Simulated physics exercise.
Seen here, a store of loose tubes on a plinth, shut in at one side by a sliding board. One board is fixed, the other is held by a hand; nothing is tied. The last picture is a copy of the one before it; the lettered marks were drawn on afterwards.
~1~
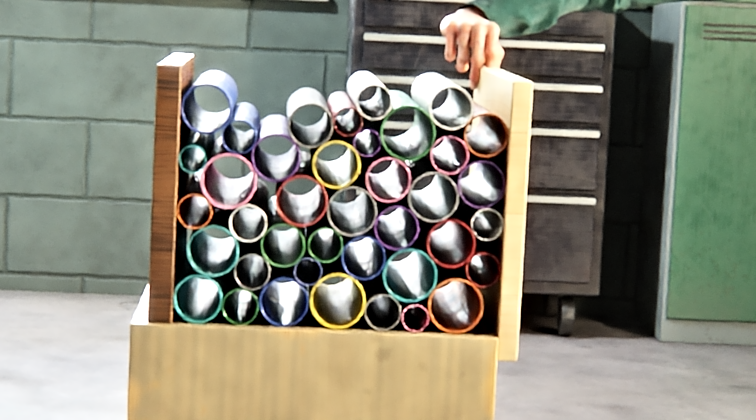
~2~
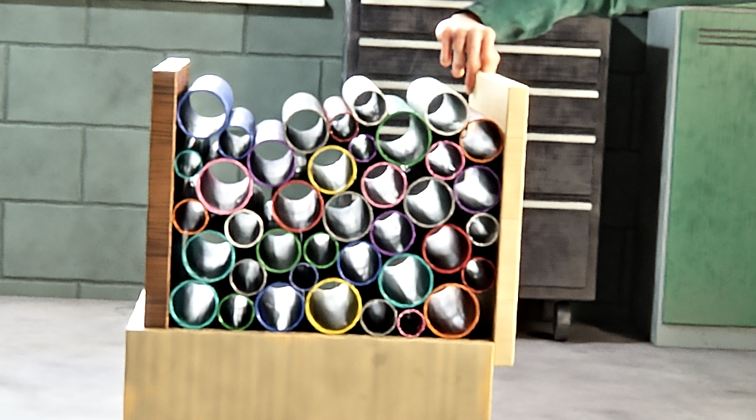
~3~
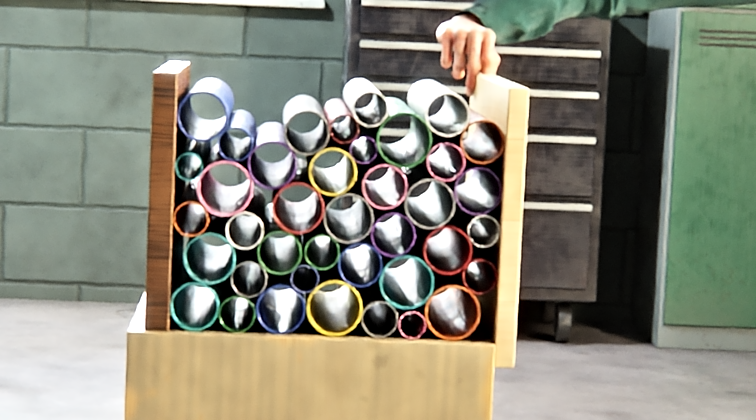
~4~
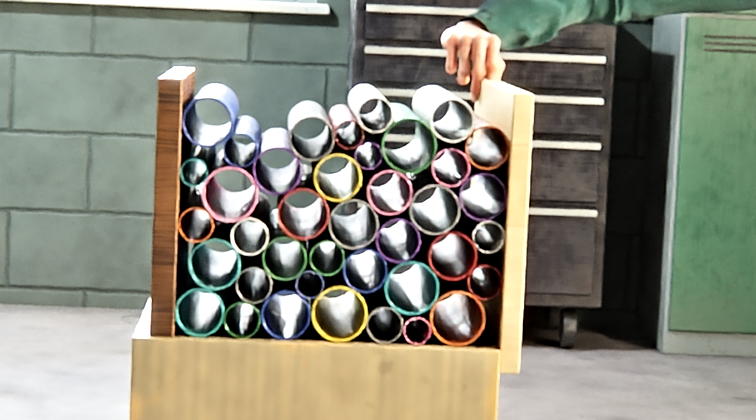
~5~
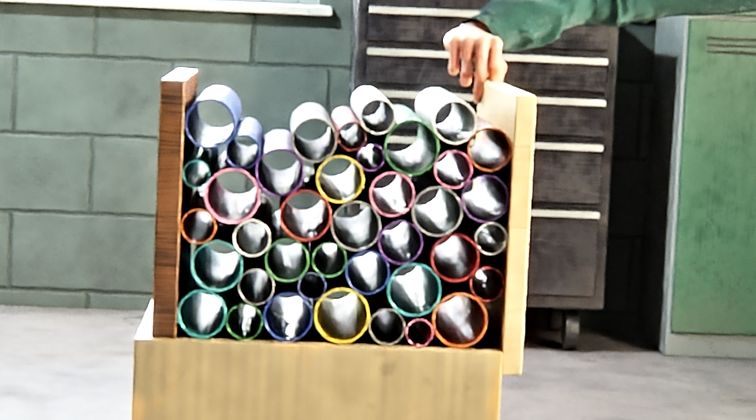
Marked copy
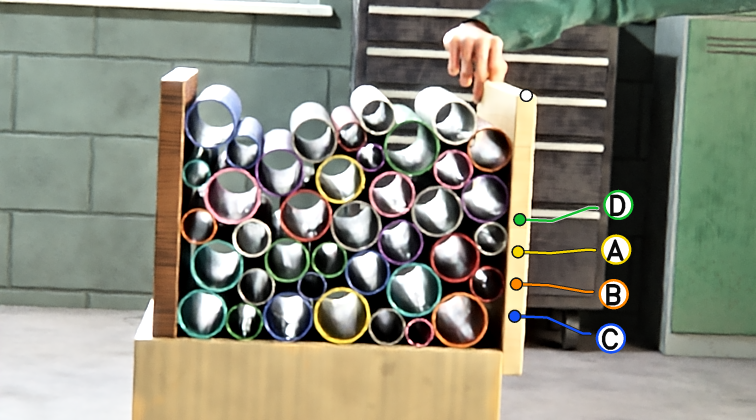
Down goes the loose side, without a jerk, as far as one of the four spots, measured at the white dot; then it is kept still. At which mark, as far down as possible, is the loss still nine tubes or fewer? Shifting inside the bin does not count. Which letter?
Stop at B.
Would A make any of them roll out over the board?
Yes.
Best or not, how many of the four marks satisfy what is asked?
Three of the four.
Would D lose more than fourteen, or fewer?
Fewer than fourteen.
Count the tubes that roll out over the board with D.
With D, two.
On the marked copy, A at (518, 252); B at (517, 284); C at (515, 316); D at (520, 219); the white dot at (527, 96).
Taking B. A third of the way, top of the board (511, 177).
Two thirds of the way, top of the board (506, 271).
When it is over, top of the board (505, 283), about five out over the board.
As for the rest, A three out over the board; C ten out over the board; D two out over the board.
